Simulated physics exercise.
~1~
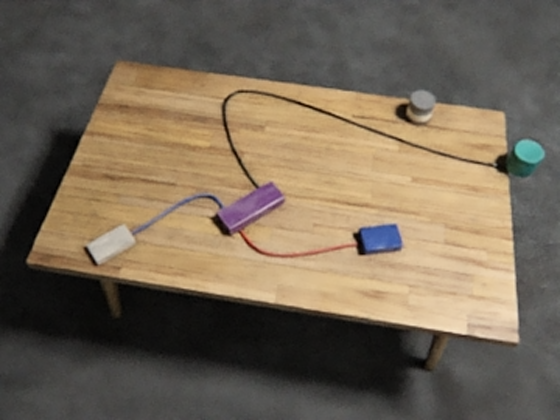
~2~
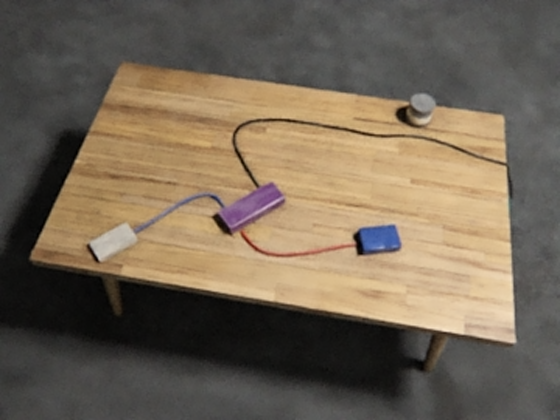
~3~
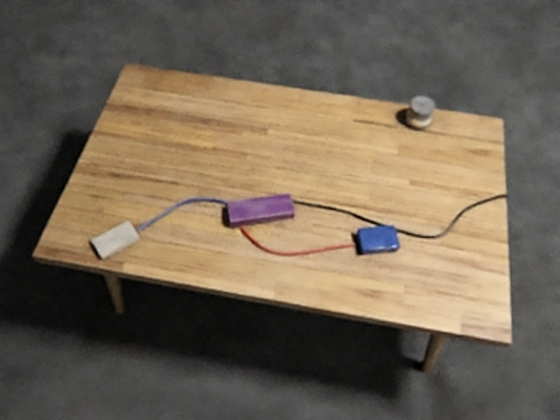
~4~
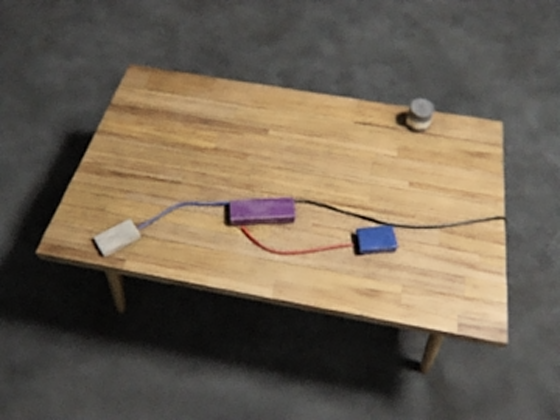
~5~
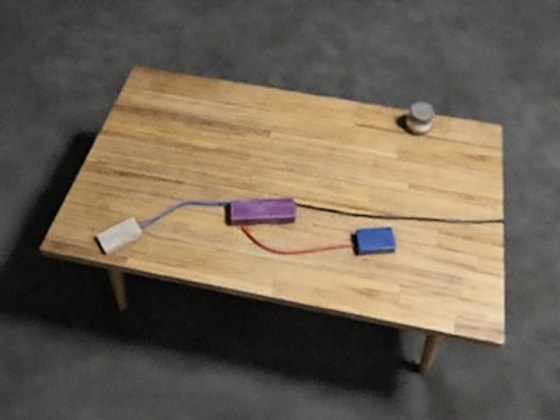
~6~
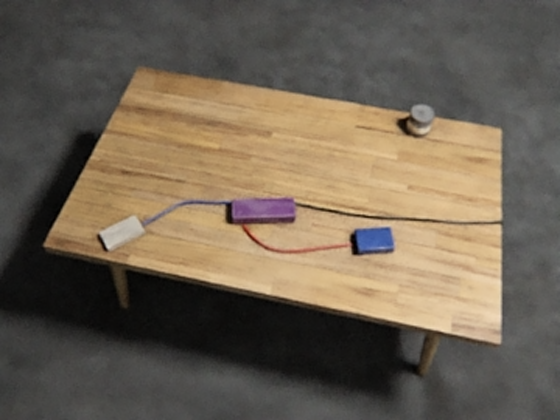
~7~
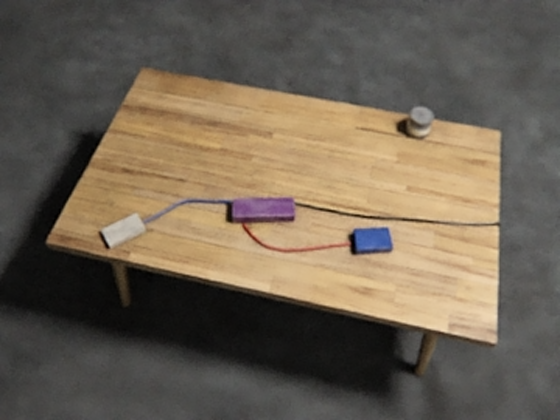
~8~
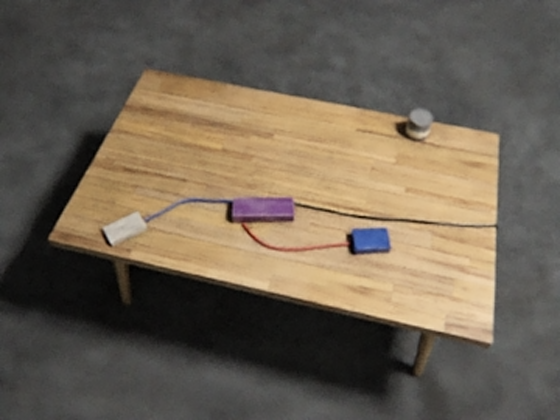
Teal cup-shaped speaker dropping off a wooden table's right edge, its black cable pulling taut and nudging the purple strip slightly right.
